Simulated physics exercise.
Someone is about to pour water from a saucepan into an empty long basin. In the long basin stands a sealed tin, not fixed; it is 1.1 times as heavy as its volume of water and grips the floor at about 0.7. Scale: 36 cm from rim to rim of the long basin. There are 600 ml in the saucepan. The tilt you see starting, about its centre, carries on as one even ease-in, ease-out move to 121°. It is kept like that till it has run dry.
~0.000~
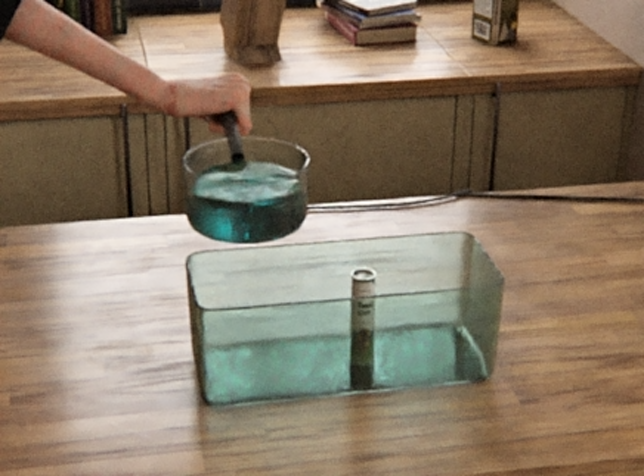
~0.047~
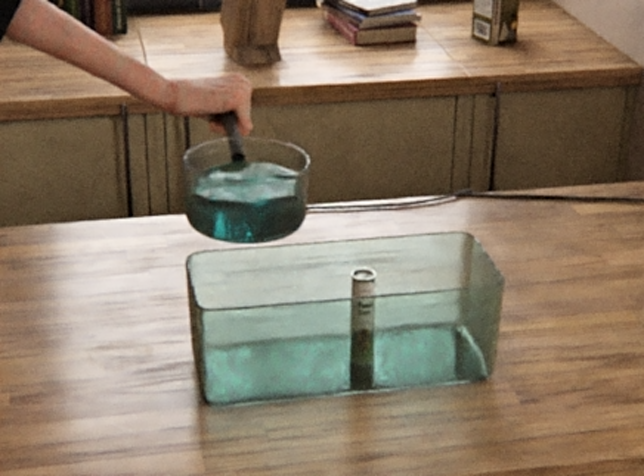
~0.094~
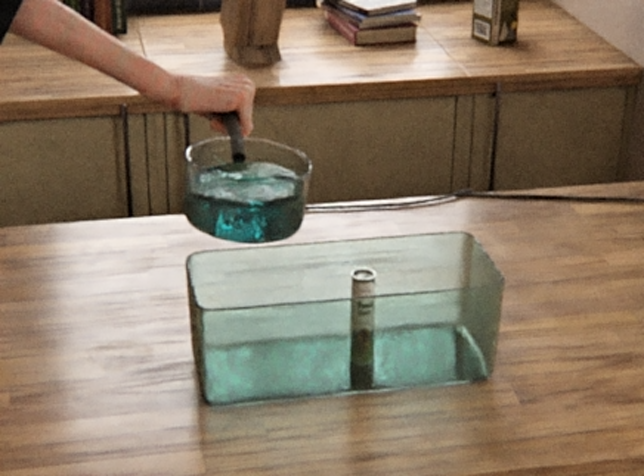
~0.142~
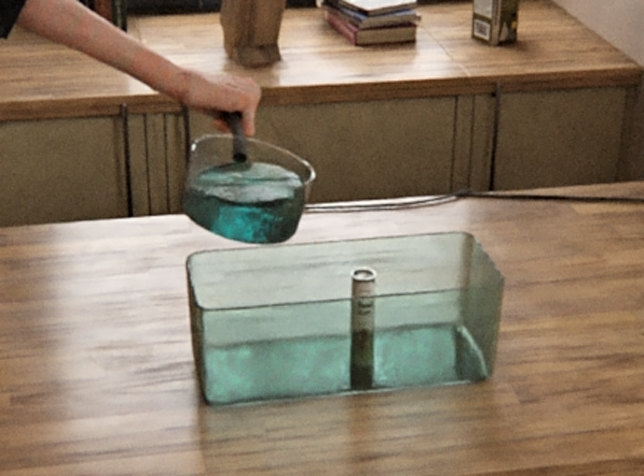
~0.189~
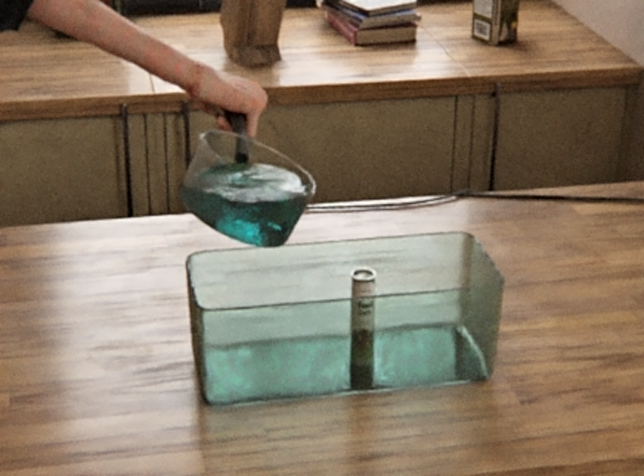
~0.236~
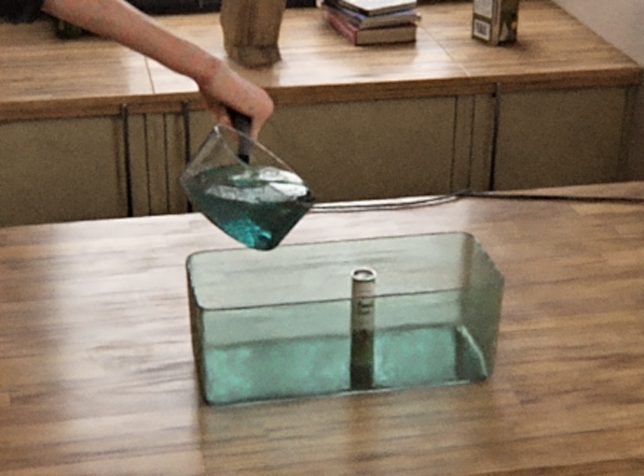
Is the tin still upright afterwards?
The tin falls.
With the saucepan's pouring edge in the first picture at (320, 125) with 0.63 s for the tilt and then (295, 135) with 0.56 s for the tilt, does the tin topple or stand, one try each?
First it falls; then it falls.
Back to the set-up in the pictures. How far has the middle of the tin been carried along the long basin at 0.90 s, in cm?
About 5 cm.
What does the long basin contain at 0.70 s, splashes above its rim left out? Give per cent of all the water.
About 96 per cent.
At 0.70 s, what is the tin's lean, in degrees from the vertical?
It is at some 10°.
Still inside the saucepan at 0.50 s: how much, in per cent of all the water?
Near 18 in a hundred.
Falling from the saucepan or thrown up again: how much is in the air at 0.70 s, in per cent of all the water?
Some 3 per cent.
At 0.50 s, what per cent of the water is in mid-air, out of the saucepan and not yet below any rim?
Some 30 per cent.
Then, 0.50 s in, the tilt is 110° and 17 per cent is still to pour; the tin stands where it began.
Then, 0.70 s in, the tilt is 121° and 1 per cent is still to pour; the tin leans 12°.
Then, 0.90 s in, the tilt is 121° and 0 per cent is still to pour; the tin leans 47°.
Then, 1.12 s in, the tilt is 121° and 0 per cent is still to pour; the tin lies on its side.
Finally, the tin lies on its side.
